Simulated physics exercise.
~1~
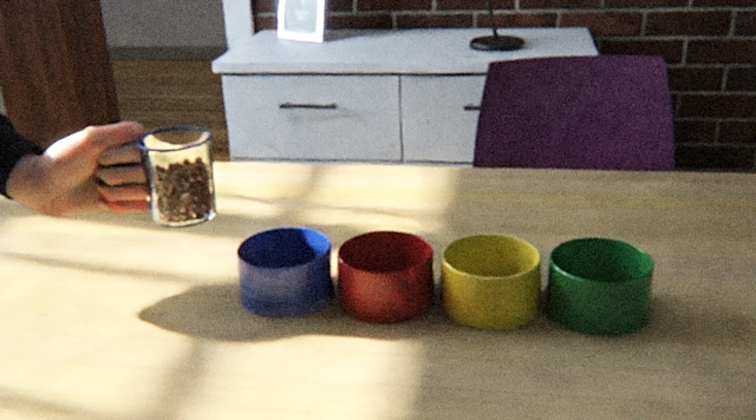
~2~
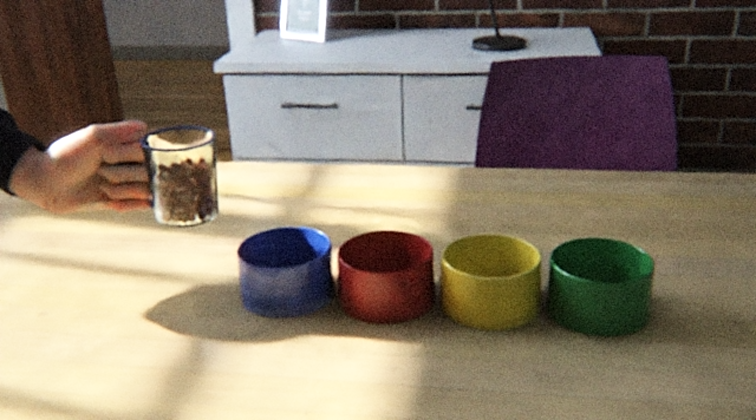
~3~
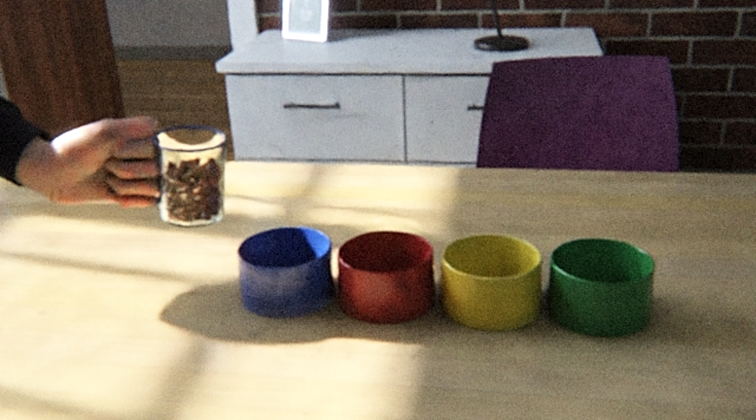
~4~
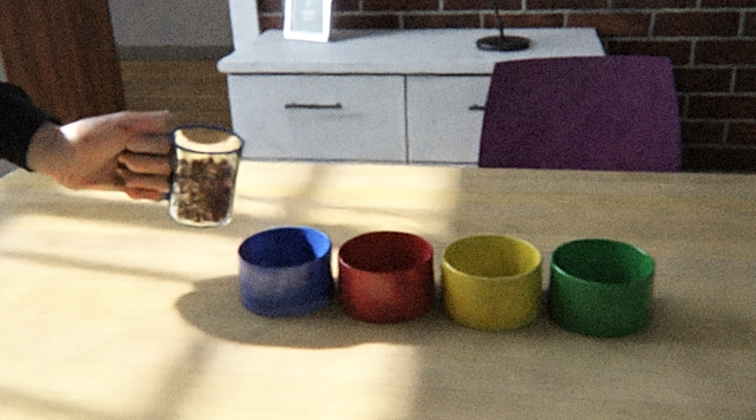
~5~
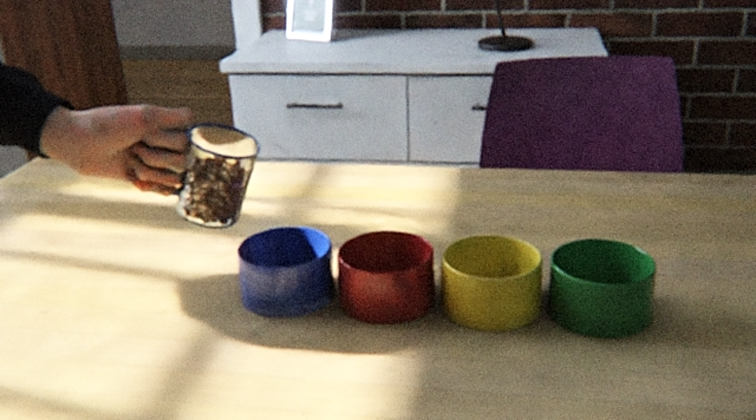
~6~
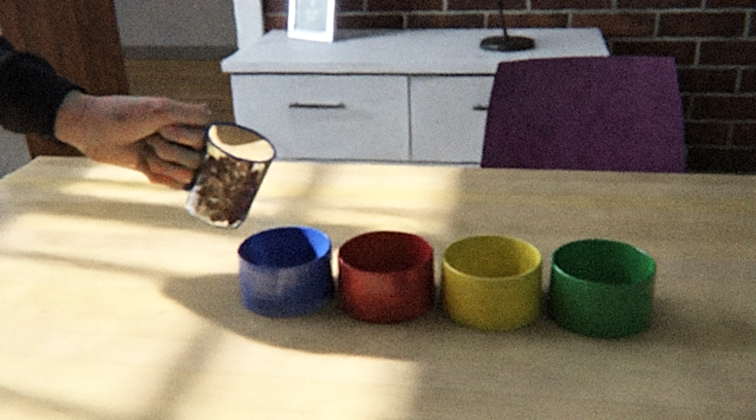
A person's hand holds a clear glass cup of small brown pieces by its handle above a sunlit wooden table, seen from slightly above at the front. Blue, red, yellow and green dishes stand in a row from left to right, with a white cabinet, purple chair and brick wall behind. The hand moves the cup slowly rightward, tilting it toward the blue dish, while the view stays nearly still.
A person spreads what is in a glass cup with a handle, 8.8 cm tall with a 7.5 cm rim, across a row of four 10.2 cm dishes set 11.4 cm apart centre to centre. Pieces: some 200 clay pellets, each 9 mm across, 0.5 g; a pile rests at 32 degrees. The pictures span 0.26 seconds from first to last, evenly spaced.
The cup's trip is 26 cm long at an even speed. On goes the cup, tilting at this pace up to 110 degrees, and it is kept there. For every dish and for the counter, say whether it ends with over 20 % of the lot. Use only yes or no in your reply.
Red: No; blue: No; green: No; yellow: Yes; counter: No.
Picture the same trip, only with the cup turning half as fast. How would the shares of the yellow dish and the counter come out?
Shares - yellow: 100, counter: 0.
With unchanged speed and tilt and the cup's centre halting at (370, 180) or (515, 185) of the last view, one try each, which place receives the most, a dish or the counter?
Largest portions, in order: Red and yellow.
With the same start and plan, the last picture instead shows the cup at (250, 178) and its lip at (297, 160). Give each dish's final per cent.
Red: 0 / blue: 0 / green: 0 / yellow: 100.
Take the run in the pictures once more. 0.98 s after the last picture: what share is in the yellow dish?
I'd say around 80 per cent.
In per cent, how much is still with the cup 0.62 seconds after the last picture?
My estimate is about 100 per cent.
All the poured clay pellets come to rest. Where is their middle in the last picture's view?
Somewhere near (492, 290) in the last picture.
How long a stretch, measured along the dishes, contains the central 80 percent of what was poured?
I'd put it at close to 6 cm.
Then, 0.37 s after the last picture, tilt 73 degrees; cup holds 100 %.
Then, 0.62 s after the last picture, tilt 105 degrees; cup holds 100 %.
Then, 0.98 s after the last picture, tilt 110 degrees; cup holds 20 %, yellow 80 %.
In the end, red 0 %, blue 0 %, green 0 %, yellow 100 %, counter 0 %.
